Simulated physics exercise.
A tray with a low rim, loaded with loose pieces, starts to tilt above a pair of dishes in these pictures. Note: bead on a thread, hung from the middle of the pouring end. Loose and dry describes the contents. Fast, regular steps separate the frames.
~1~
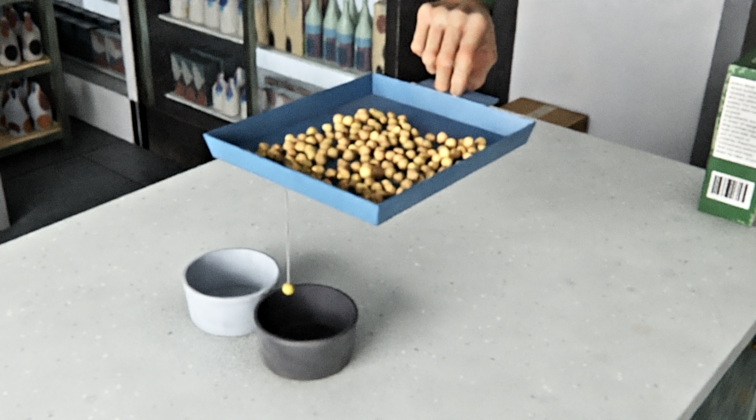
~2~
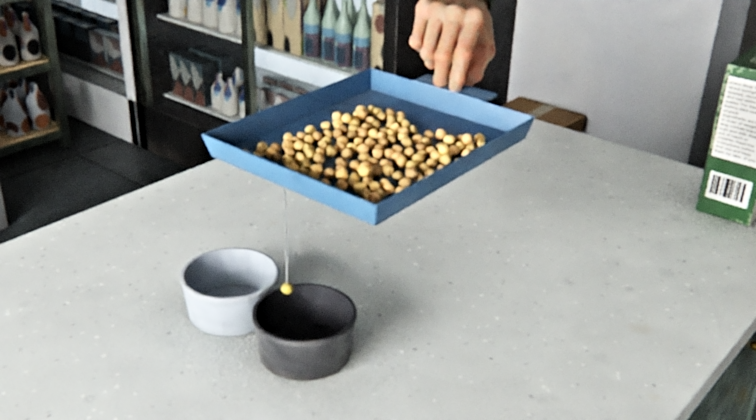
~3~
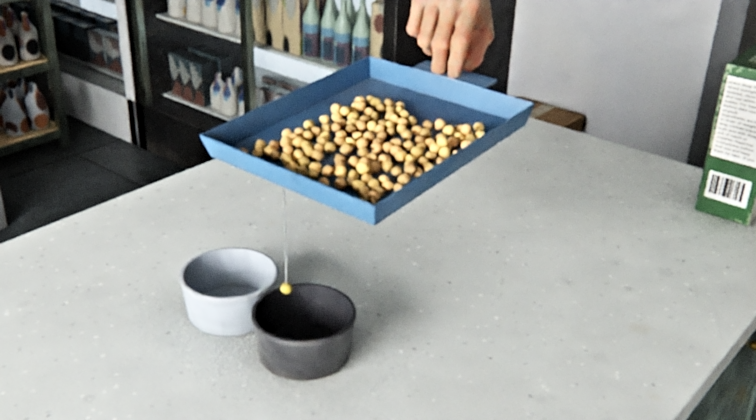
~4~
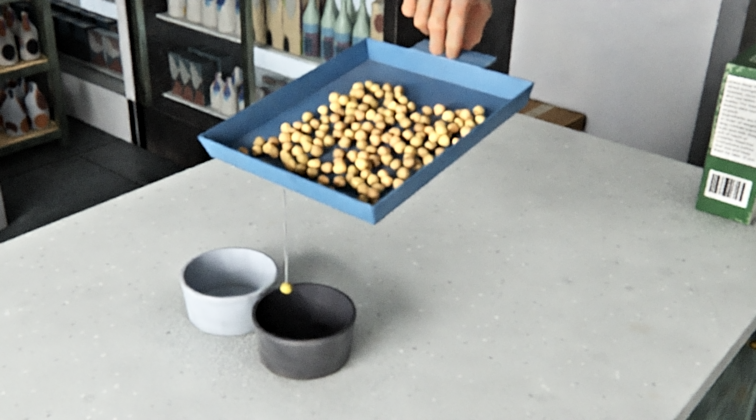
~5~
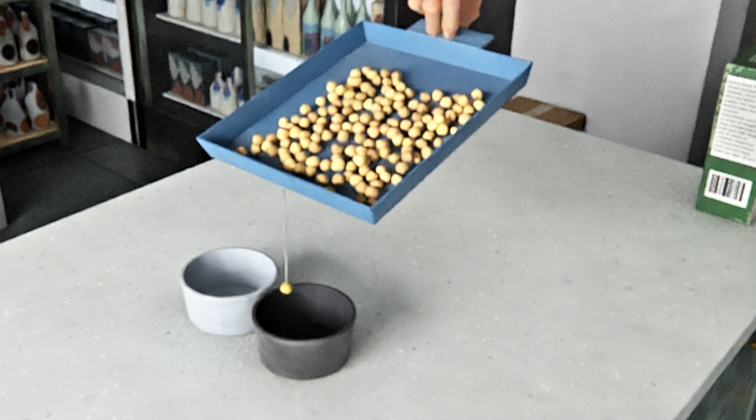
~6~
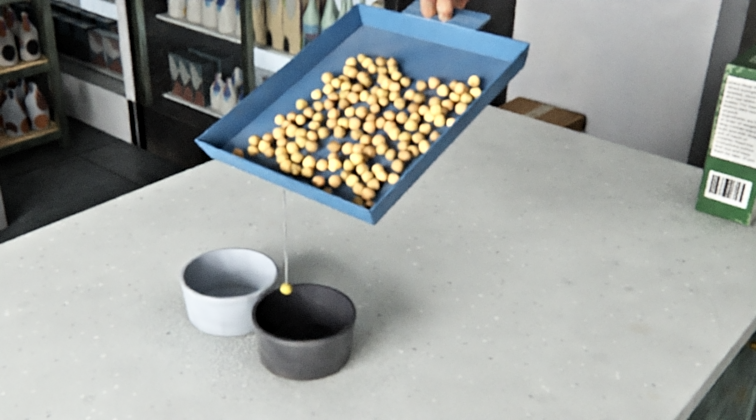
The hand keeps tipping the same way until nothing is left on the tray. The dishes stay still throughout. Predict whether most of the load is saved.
Only a minority of it is saved.
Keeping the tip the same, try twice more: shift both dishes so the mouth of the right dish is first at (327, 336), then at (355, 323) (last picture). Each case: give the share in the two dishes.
Approximately 20 percent, followed by approximately 0 percent.
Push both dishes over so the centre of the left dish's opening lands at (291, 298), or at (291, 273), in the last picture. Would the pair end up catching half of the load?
Short of half, then Short of half.
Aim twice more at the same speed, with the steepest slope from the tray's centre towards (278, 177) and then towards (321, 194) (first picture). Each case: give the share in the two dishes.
I'd expect around 20 in a hundred first and around 10 in a hundred second.
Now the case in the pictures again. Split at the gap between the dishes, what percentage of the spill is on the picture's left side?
Estimate: About 70 per cent.
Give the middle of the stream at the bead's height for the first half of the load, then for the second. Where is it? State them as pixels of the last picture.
Earlier portion about (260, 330); later portion about (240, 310).
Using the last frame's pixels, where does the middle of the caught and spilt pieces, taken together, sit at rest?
(222, 388).
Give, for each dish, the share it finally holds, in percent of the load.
For the left dish 0 %, for the right dish 0 %.
Soon, tray tipped steeply; nearly all on the tray; a stray few in the air.
A while on, tray tipped past a quarter turn; about two thirds on the tray; a stray few outside both; about a quarter in the air.
Towards the end, tray tipped past a quarter turn; a stray few in the right dish; a stray few in the left dish; nearly all outside both.
Finally, tray tipped past a quarter turn; a stray few in the right dish; a stray few in the left dish; nearly all outside both.
